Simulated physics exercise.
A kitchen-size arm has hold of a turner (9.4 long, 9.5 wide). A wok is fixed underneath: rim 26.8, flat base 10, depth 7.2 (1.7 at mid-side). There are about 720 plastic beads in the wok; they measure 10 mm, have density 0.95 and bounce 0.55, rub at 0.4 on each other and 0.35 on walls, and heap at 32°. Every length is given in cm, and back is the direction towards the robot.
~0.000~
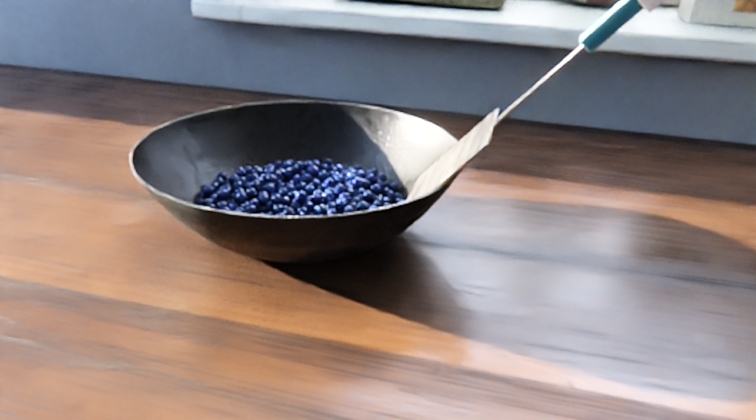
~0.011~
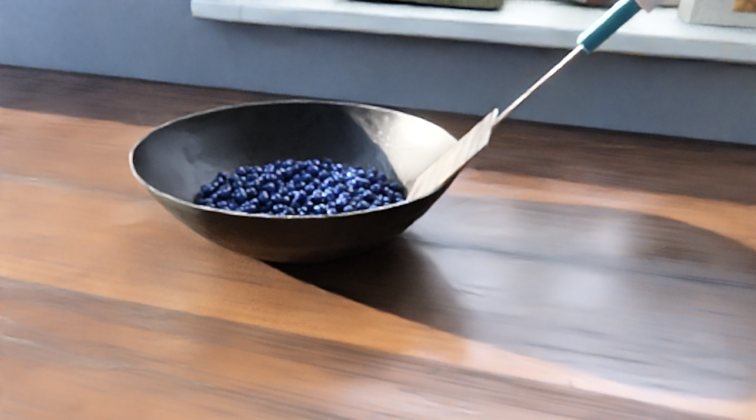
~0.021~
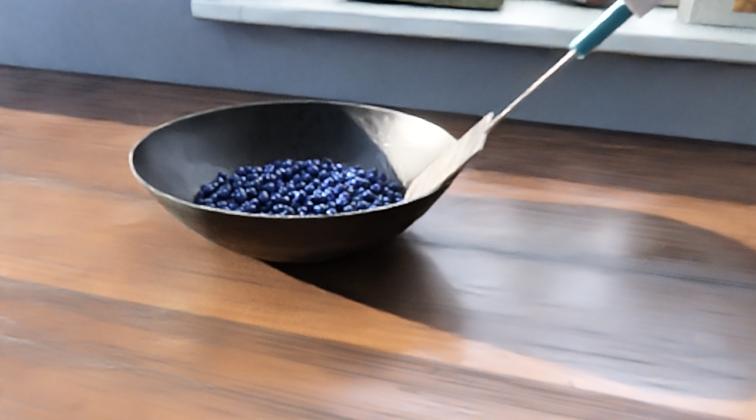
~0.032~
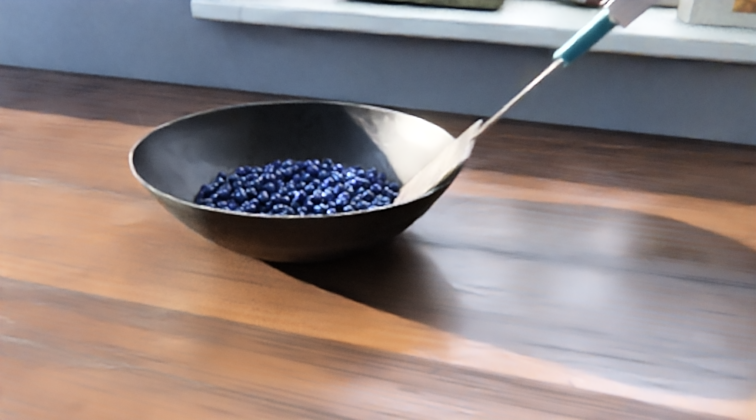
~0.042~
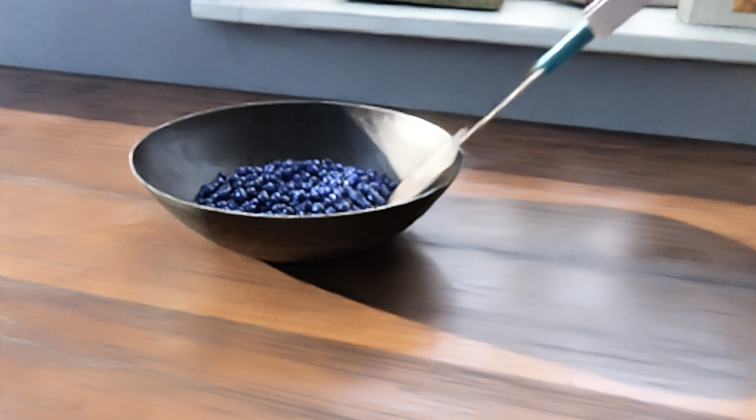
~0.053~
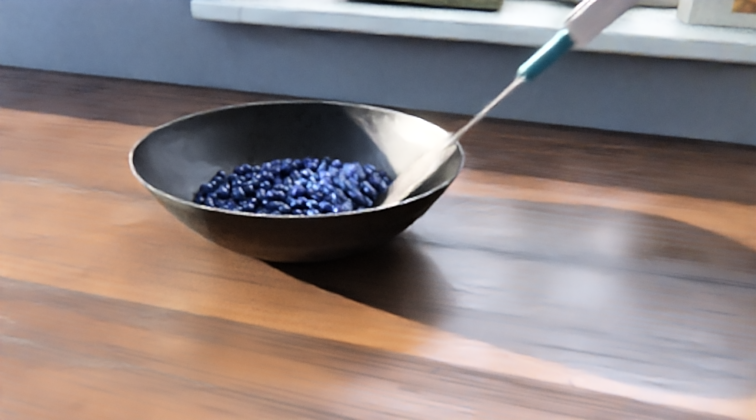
A dark, wide wok holding a heap of shiny deep-blue beads sits left of centre on a brown wooden tabletop, seen from slightly above by a still camera. A pale turner with a teal and whitish handle leans over the wok's right rim, before a blue-grey wall and white ledge. The turner slides down and leftward into the wok, nudging the beads at the heap's right edge.
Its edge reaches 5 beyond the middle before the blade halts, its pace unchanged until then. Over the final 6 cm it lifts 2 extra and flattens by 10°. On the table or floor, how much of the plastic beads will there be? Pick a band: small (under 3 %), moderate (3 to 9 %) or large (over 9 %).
The share is moderate, 3 to 9 %.
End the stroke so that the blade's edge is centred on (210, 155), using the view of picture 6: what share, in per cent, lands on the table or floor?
I'd put it near 40 per cent.
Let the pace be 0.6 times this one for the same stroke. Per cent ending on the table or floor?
I'd put it around 0 per cent.
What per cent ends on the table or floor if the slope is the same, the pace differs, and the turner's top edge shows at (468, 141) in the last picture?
Near 0 in a hundred.
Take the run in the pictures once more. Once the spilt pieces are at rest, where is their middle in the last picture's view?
My best guess is near (88, 180).
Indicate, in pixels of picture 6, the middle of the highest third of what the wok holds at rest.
Somewhere around (217, 165) in the last picture.
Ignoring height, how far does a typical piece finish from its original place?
The answer is about 4 cm.
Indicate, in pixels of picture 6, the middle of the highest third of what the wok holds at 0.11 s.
Near (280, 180).
By 0.08 s, sloping 49°, highest piece 8 above the table; 723 in the wok.
By 0.11 s, sloping 46°, highest piece 10 above the table; 723 in the wok.
By 0.33 s, sloping 39°, highest piece 8 above the table; 689 in the wok, 9 on the table or floor, 25 on the blade or in flight.
By 1.38 s, sloping 39°, highest piece 7 above the table; 687 in the wok, 36 on the table or floor.
Final count, 687 in the wok, 36 on the table or floor. That is 5 % on the table or floor.
